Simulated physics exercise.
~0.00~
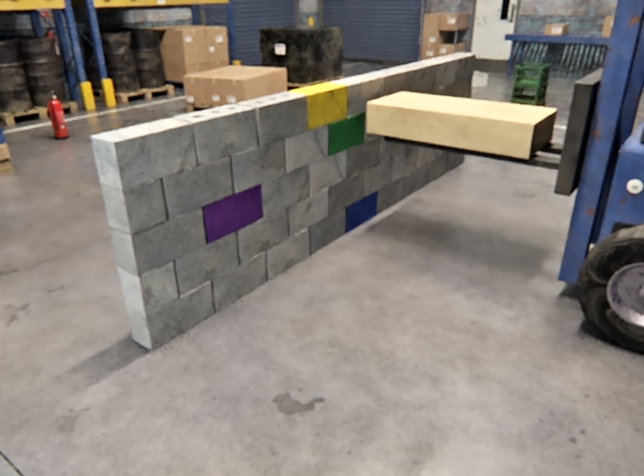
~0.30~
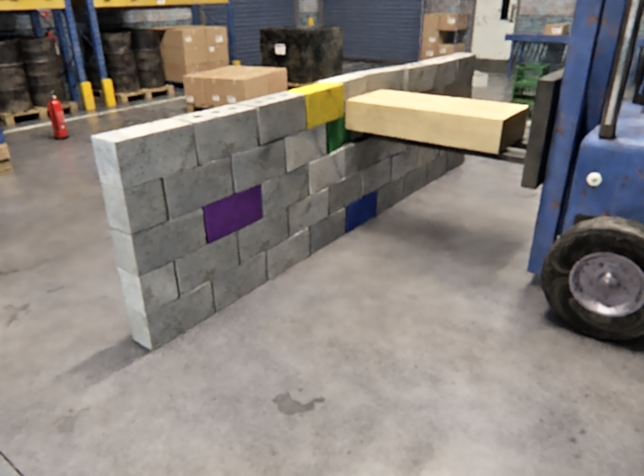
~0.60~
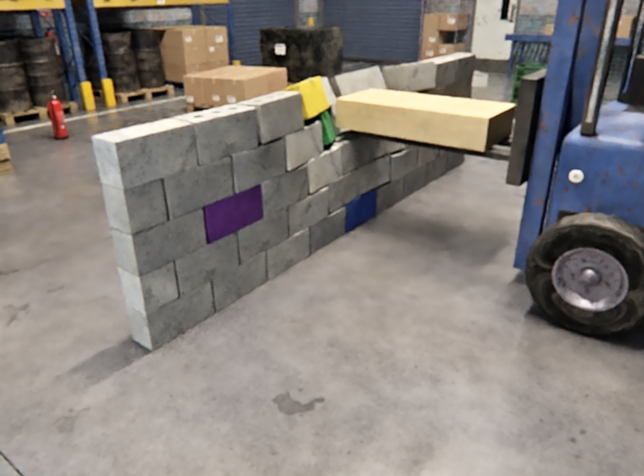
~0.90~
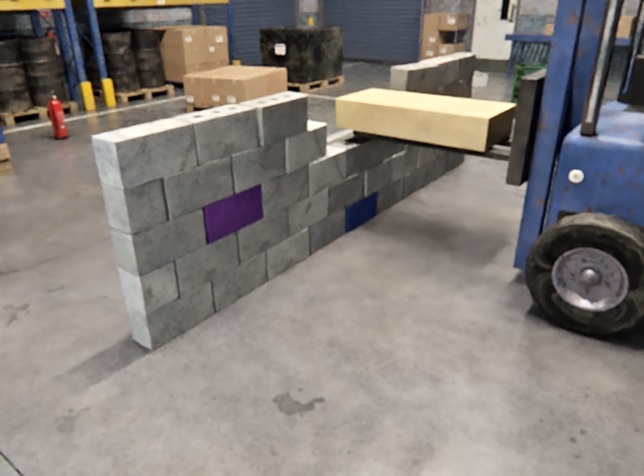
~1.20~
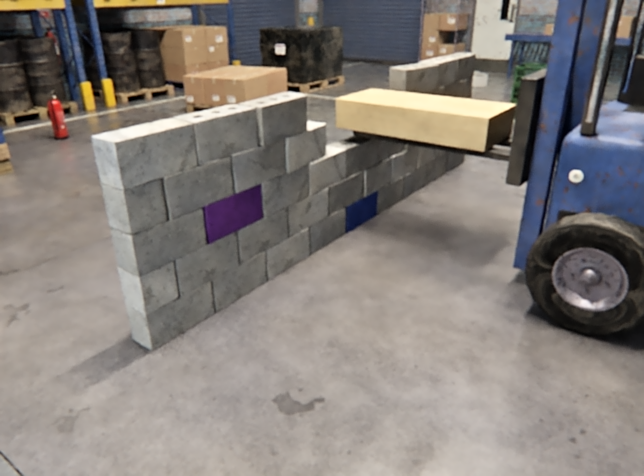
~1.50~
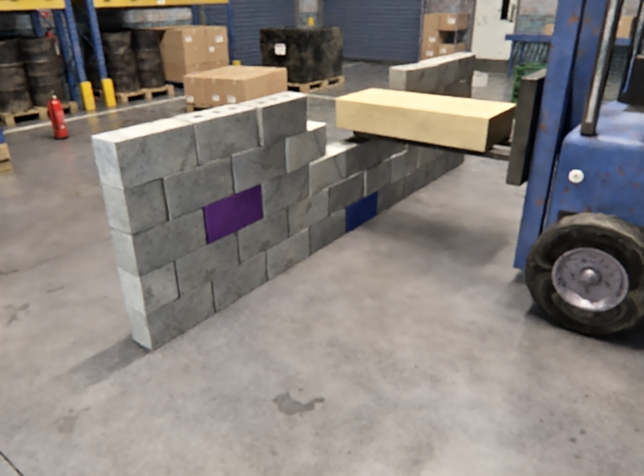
In a warehouse with shelving, drums and cardboard boxes at the back, a still camera looks down along a free-standing wall of grey concrete blocks. A purple block sits in the near part, with yellow and green ones further along and a blue one low down. From the right, a blue forklift carrying a long pale crate drives left into the wall's upper part. The yellow and green blocks and their neighbours shift and lean away, then drop out of sight behind the wall. The forklift halts, leaving a gap in the top, while the purple and blue blocks remain in place.
